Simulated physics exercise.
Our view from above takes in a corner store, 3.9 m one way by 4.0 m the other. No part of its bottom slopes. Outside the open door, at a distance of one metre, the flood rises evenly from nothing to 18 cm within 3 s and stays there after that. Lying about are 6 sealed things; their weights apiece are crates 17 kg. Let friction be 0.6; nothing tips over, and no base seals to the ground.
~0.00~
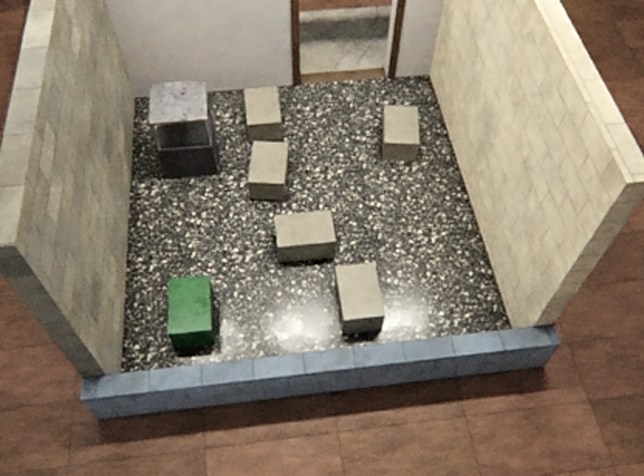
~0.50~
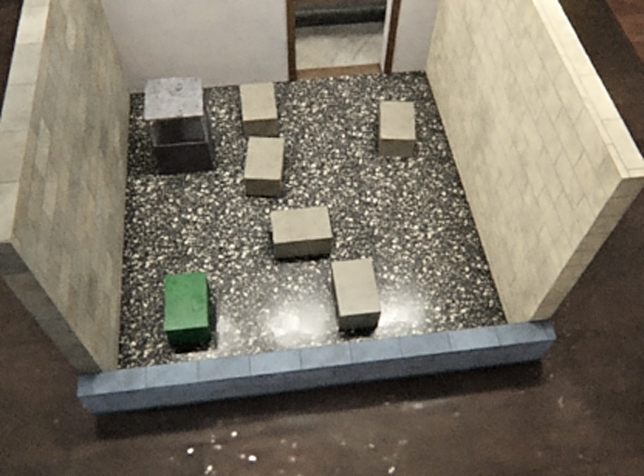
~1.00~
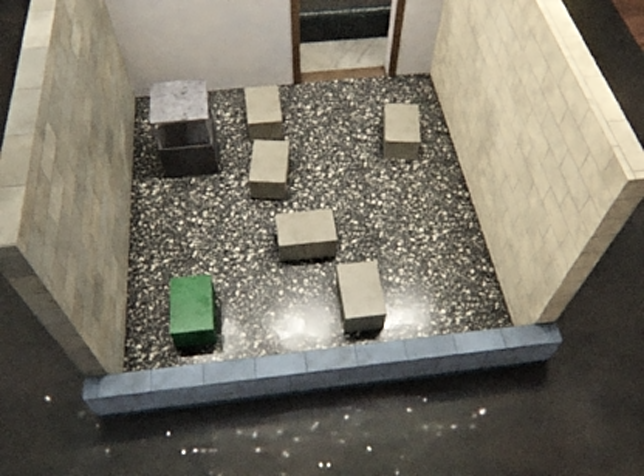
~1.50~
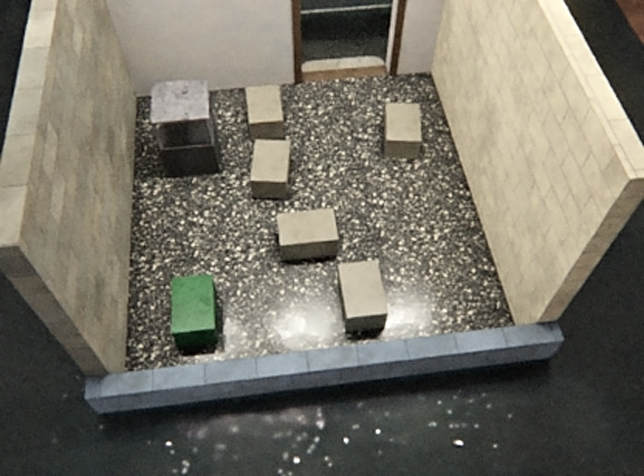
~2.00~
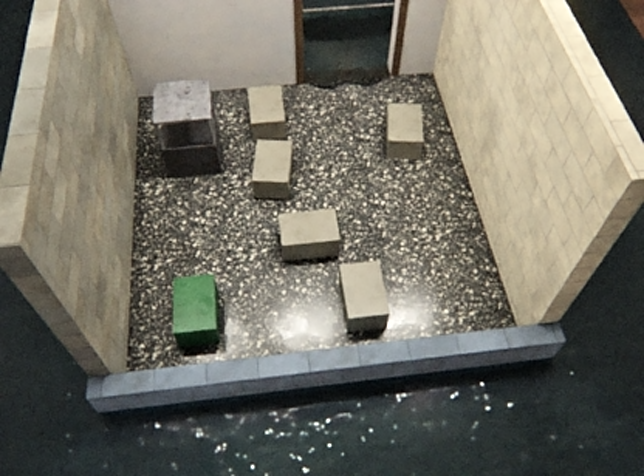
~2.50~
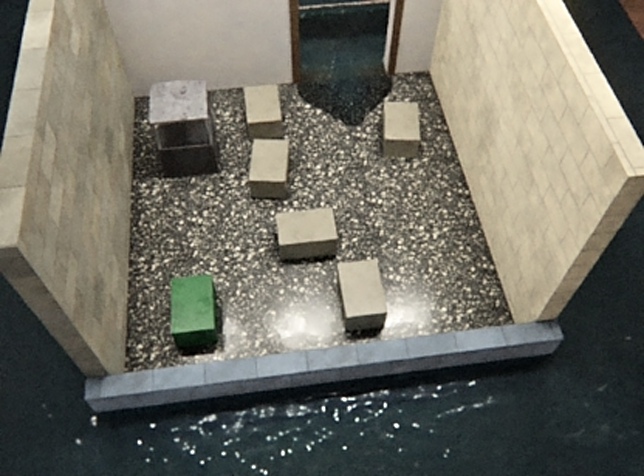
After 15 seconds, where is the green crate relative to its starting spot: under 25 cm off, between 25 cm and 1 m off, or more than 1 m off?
It gets pushed well away.
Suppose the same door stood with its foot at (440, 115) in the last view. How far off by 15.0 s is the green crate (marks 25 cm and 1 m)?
As for the green crate, it winds up a long way off.
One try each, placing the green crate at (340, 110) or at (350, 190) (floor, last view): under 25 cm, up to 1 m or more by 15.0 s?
Run 1 - well off; run 2 - well off.
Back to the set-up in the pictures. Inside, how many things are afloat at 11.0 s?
Of them, 4.
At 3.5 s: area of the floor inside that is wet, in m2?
Some 3.0 m2 of it.
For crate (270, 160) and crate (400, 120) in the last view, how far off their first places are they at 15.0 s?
In turn: 140 cm, 300 cm.
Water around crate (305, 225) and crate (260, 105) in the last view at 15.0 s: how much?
12 and 11 cm.
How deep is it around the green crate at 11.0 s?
Depth approx. 10 cm.
After 3.5 s the green crate is near (192, 303), 0.0 m from its start, aground; 0 afloat.
After 6.8 s the green crate is near (192, 303), 0.0 m from its start, aground; 0 afloat.
After 11.0 s the green crate is near (163, 287), 0.3 m from its start, afloat; 4 afloat.
After 15.0 s the green crate is near (142, 181), 1.6 m from its start, aground; 5 afloat.
